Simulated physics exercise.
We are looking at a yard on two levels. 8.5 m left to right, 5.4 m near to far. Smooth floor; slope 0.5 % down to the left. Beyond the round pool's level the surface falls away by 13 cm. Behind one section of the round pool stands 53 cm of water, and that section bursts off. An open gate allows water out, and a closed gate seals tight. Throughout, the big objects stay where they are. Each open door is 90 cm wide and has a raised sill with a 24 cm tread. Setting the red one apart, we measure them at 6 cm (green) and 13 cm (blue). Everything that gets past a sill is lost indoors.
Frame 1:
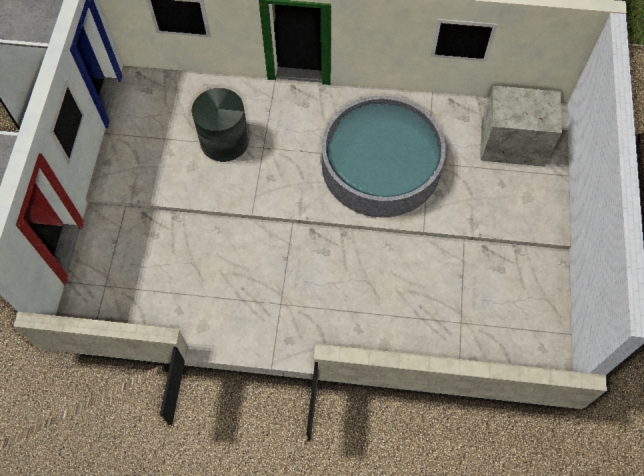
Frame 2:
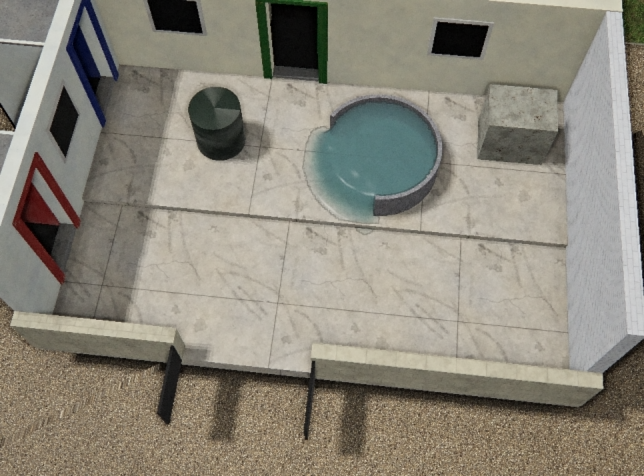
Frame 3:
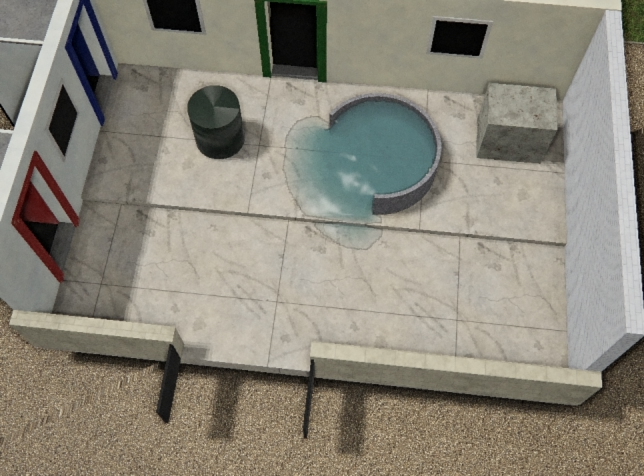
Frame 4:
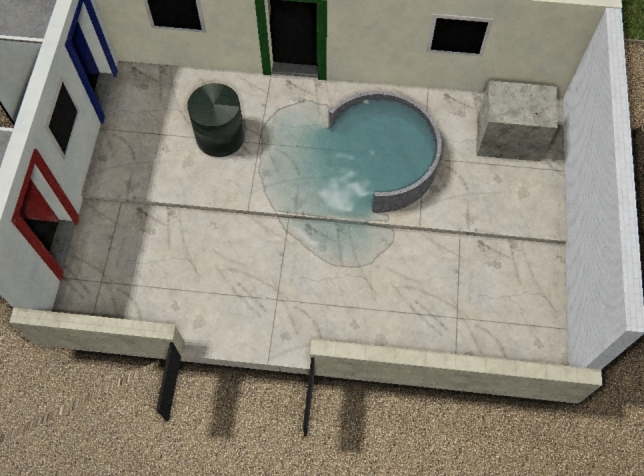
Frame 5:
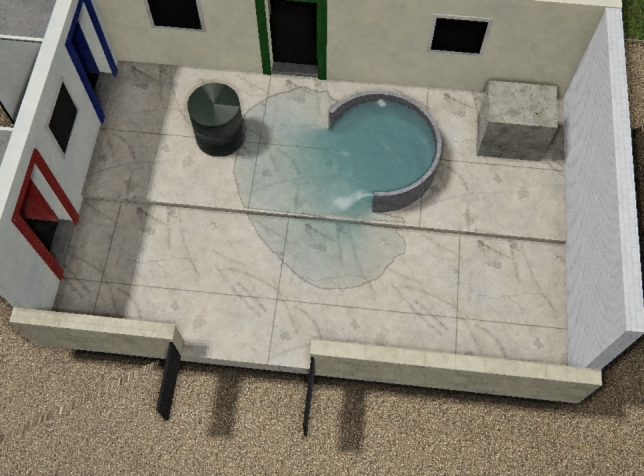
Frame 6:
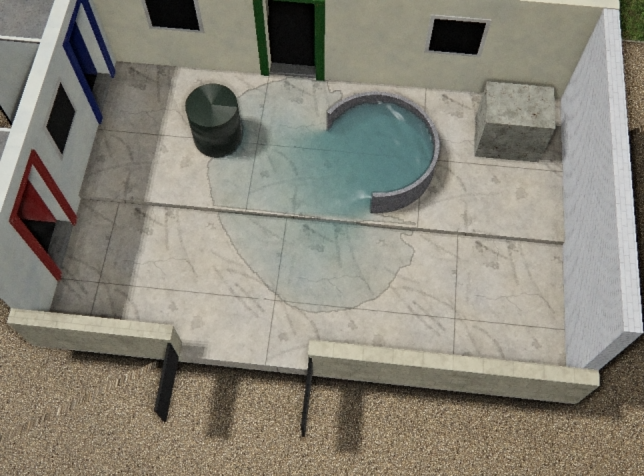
Water pours from a gap in a round pool's left side and spreads across the pale floor.
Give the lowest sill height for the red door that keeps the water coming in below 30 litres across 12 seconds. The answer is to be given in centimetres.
I would say about 12 cm.
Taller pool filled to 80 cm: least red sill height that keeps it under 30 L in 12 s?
I'd go with near 20 cm then.
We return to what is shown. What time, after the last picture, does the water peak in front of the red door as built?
At roughly 1.8 s.
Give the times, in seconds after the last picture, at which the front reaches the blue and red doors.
Times: Blue 1.6 s, red 1.4 s.
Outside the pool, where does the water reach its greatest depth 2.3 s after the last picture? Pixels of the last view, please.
Check close to (46, 327).
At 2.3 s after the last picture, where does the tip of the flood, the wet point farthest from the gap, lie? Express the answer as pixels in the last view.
I'd put the front's tip around (46, 327).
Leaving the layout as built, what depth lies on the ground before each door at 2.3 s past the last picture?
Lab note, cm: Green 4; blue 8; red 17.
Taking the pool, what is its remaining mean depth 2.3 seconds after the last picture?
It averages near 10 cm.
Then, 0.7 s after the last picture water covers 40 % of the floor, deepest (22 cm) near (241, 152); it has not reached the red door.
Then, 2.3 s after the last picture water covers 55 % of the floor, deepest (38 cm) near (46, 327); 17 cm at the red door, 0 litres in over its 18 cm sill.
Then, 11.3 s after the last picture water covers 80 % of the floor, deepest (8 cm) near (57, 287); 7 cm at the red door, 2 litres in over its 18 cm sill.
At the red door as built, the water peaked near 20 cm, 1.7 s after the last picture.
With a sill of 10.5 cm, 45 litres would have come in within the 12 s; with 14.5 cm, 14 litres. So under 30 litres takes about 12 cm.
